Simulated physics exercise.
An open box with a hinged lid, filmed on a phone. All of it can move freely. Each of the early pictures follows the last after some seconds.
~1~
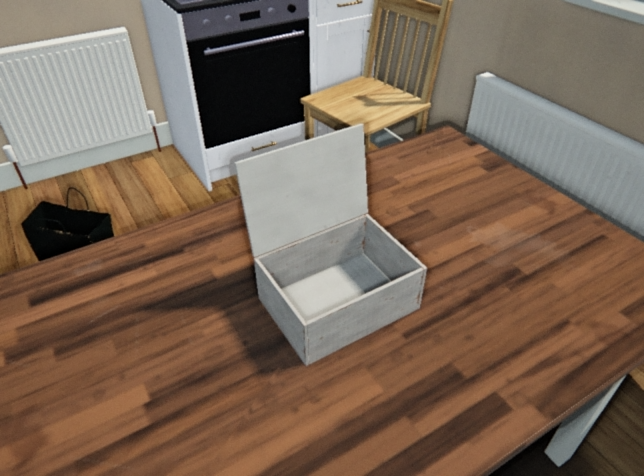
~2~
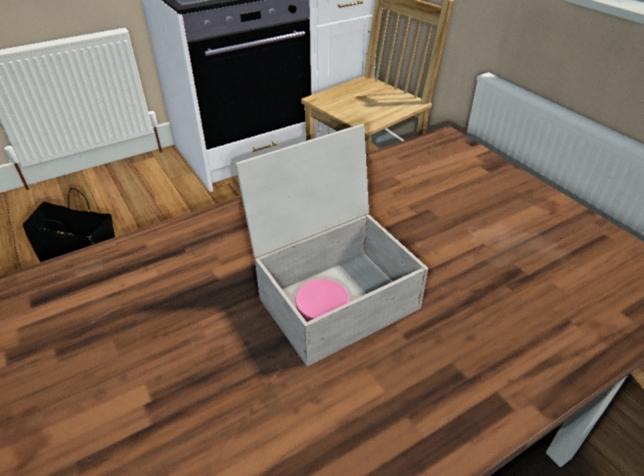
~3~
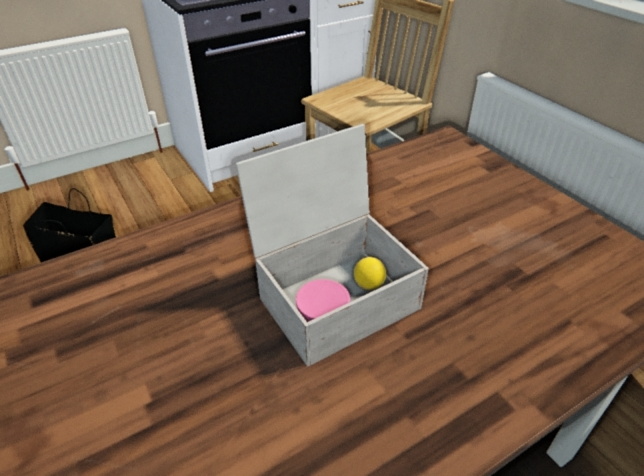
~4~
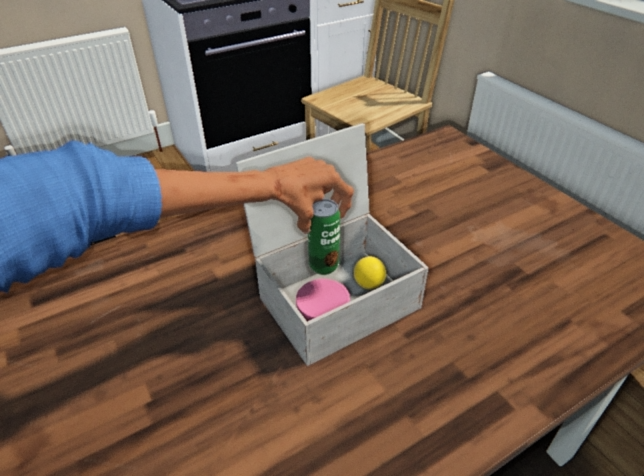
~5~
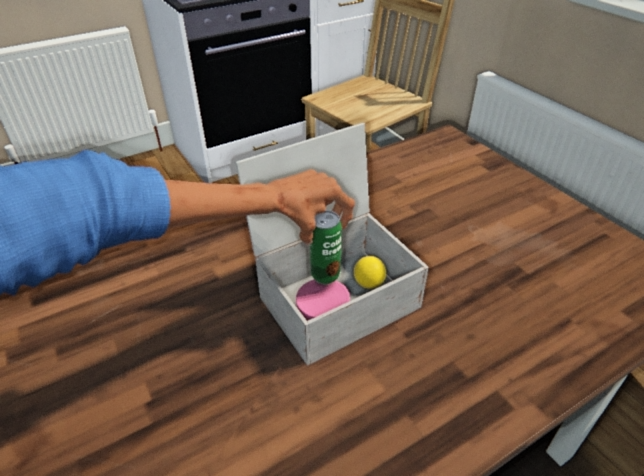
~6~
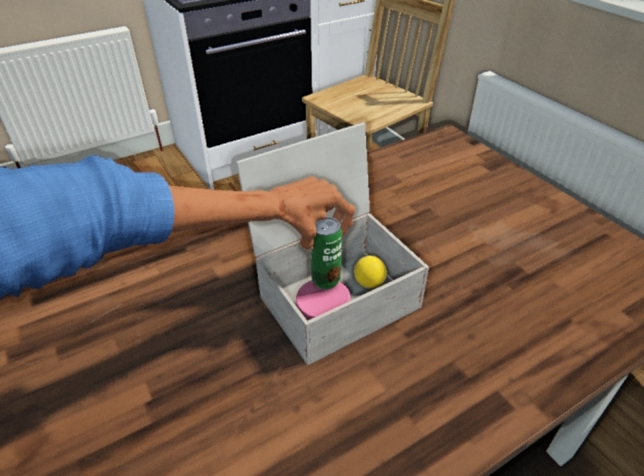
In this clip, an open white box on a wooden table is empty, then holds a pink object, then also a yellow ball. A blue-sleeved arm reaches in from the left, lowering a green can slightly into the box.
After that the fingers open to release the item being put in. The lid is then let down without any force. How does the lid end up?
The lid ends up propped open.
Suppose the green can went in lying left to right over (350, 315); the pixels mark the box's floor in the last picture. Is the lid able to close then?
Then it will not close.
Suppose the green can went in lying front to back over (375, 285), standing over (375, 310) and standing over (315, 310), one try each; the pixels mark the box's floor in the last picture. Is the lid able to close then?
On try one it fits down fine; on try two it won't go down; on try three it won't go down.
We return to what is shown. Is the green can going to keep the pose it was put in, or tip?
Observation: It tilts over.
Then, 1.30 s after the last picture, lid 77° above the rim.
Then, 2.10 s after the last picture, lid 42° above the rim; green can tipped 23° from how it was near (335, 263).
Then, 2.70 s after the last picture, lid 18° above the rim; green can tipped 65° from how it was near (349, 284).
At rest, lid 18° above the rim; tipped over in the box, green can; the other 2 in place. Seen from the same camera at the end, green can near (350, 284).
